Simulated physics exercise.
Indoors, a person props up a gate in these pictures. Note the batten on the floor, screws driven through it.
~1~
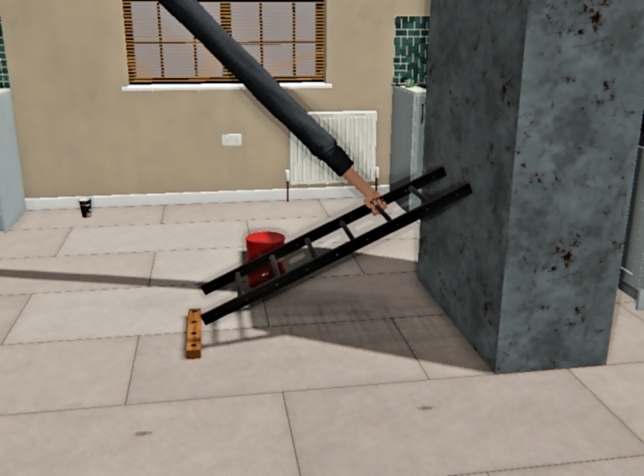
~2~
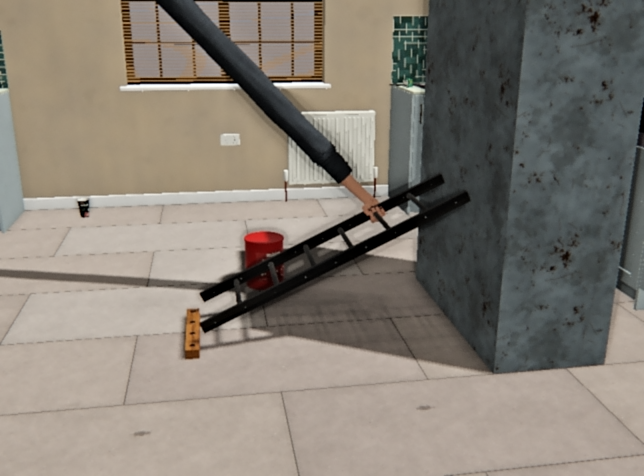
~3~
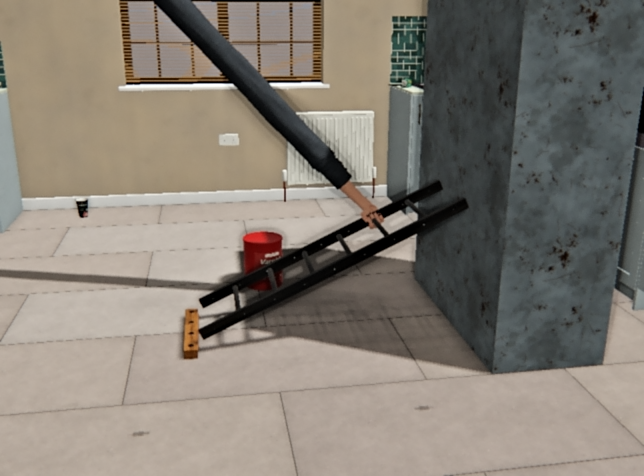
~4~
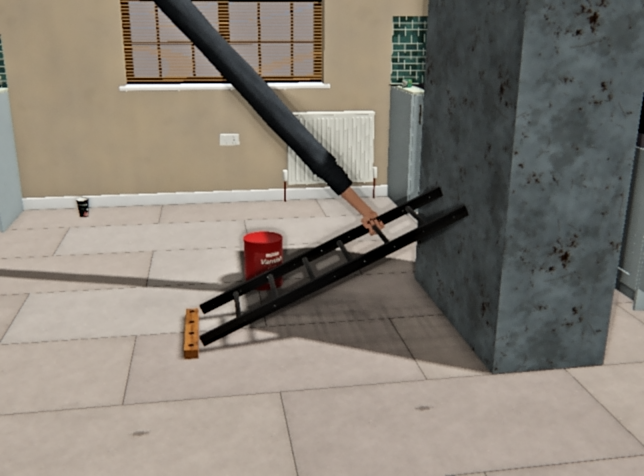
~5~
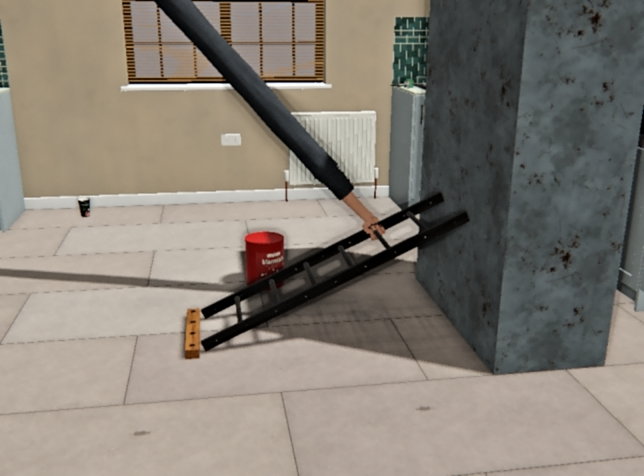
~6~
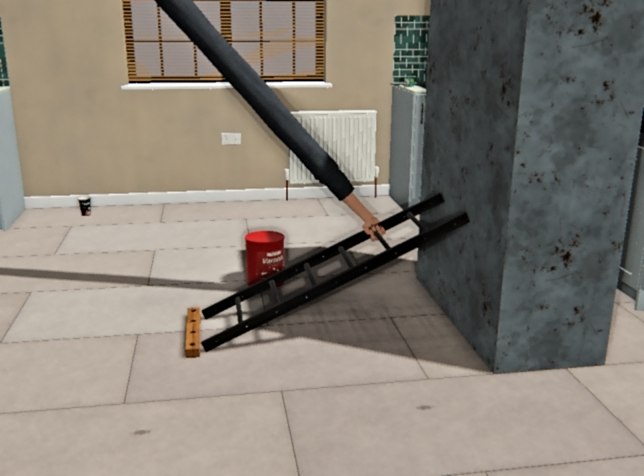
The video shows a dark-sleeved arm lowering a black barred gate slightly, its upper end by a grey pillar and its lower end coming down beside a wooden batten, near a red pail; the hand remains on the gate.
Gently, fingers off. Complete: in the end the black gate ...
In the end the black gate is still up.
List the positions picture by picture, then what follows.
The first picture shows still on the way; black gate (330, 241); batten (194, 332).
The second picture shows still on the way; black gate (329, 249); red pail (265, 261).
The third picture shows still on the way; black gate (327, 256); batten (192, 332).
The fourth picture shows still on the way; black gate (328, 262); red pail (264, 261).
The fifth picture shows still on the way; black gate (329, 267); batten (193, 332).
The sixth picture shows in place, still held; black gate (329, 268); red pail (265, 260).
Then, 0.10 s on from there, black gate moving near (329, 270).
Then, 0.38 s on from there, black gate at rest near (329, 270).
In the end, the black gate remains leaning, near (329, 270); the other things unmoved.
